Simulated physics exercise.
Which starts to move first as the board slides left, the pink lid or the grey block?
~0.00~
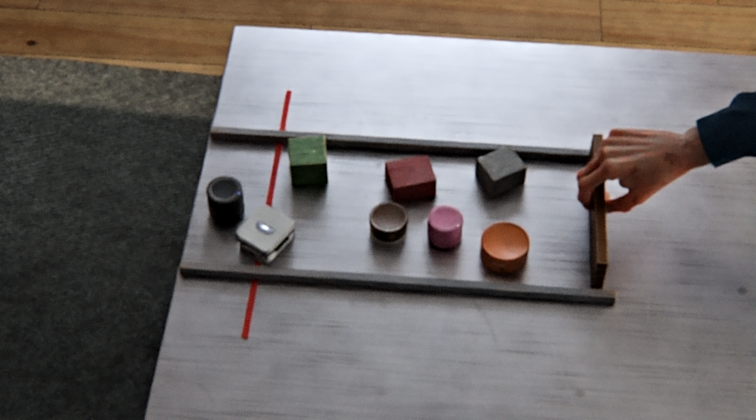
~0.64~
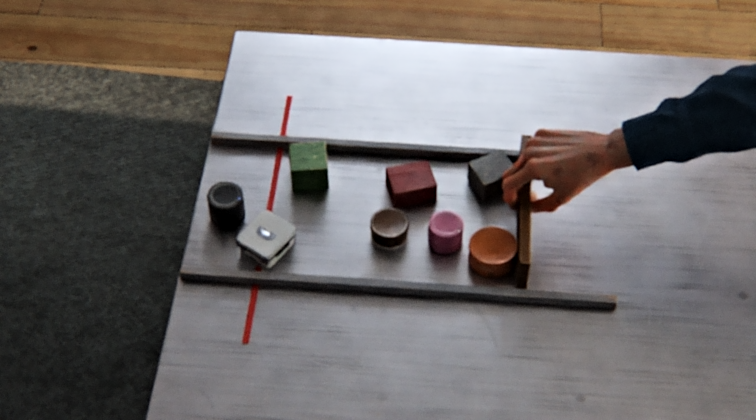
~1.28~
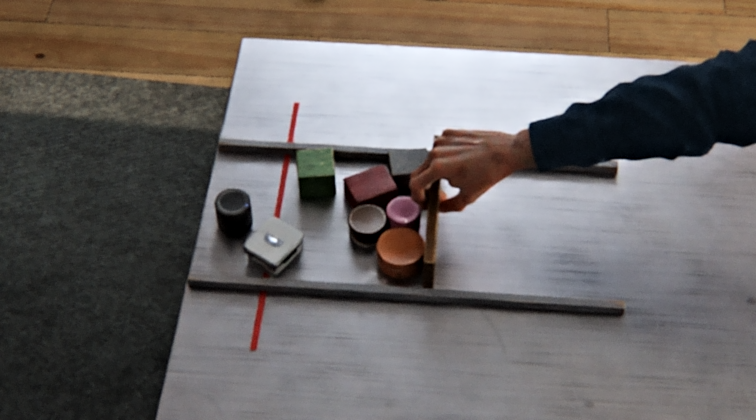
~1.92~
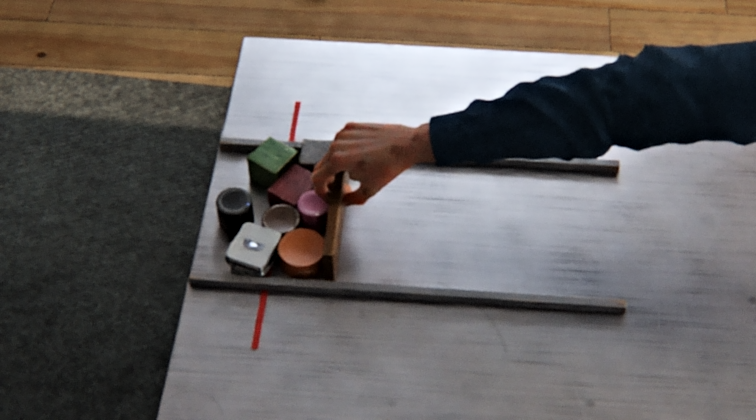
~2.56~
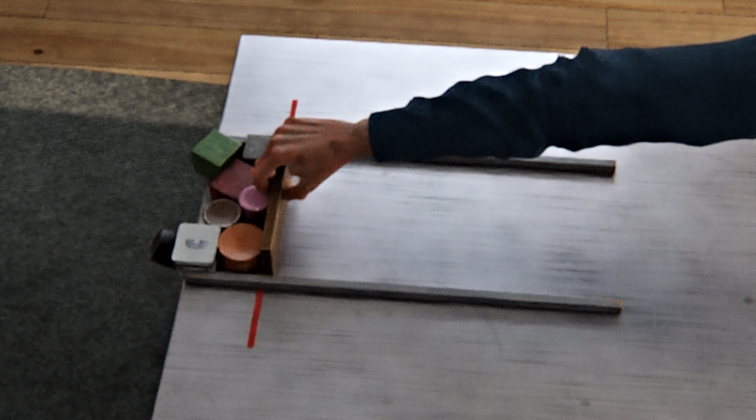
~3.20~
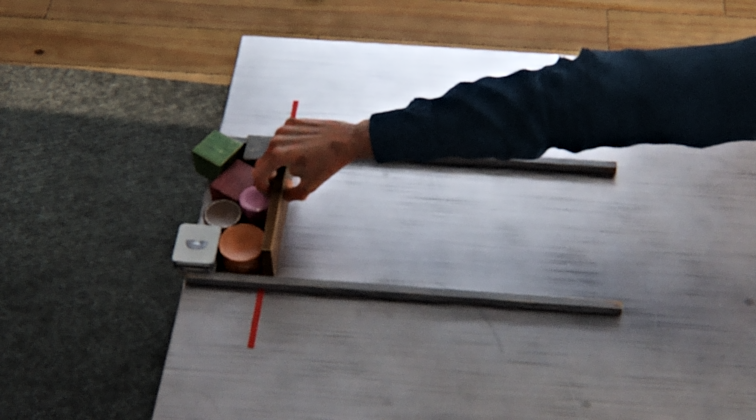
The grey block starts to move first. The pink lid is still in its place then and only shifts left afterwards, as the board comes further along.
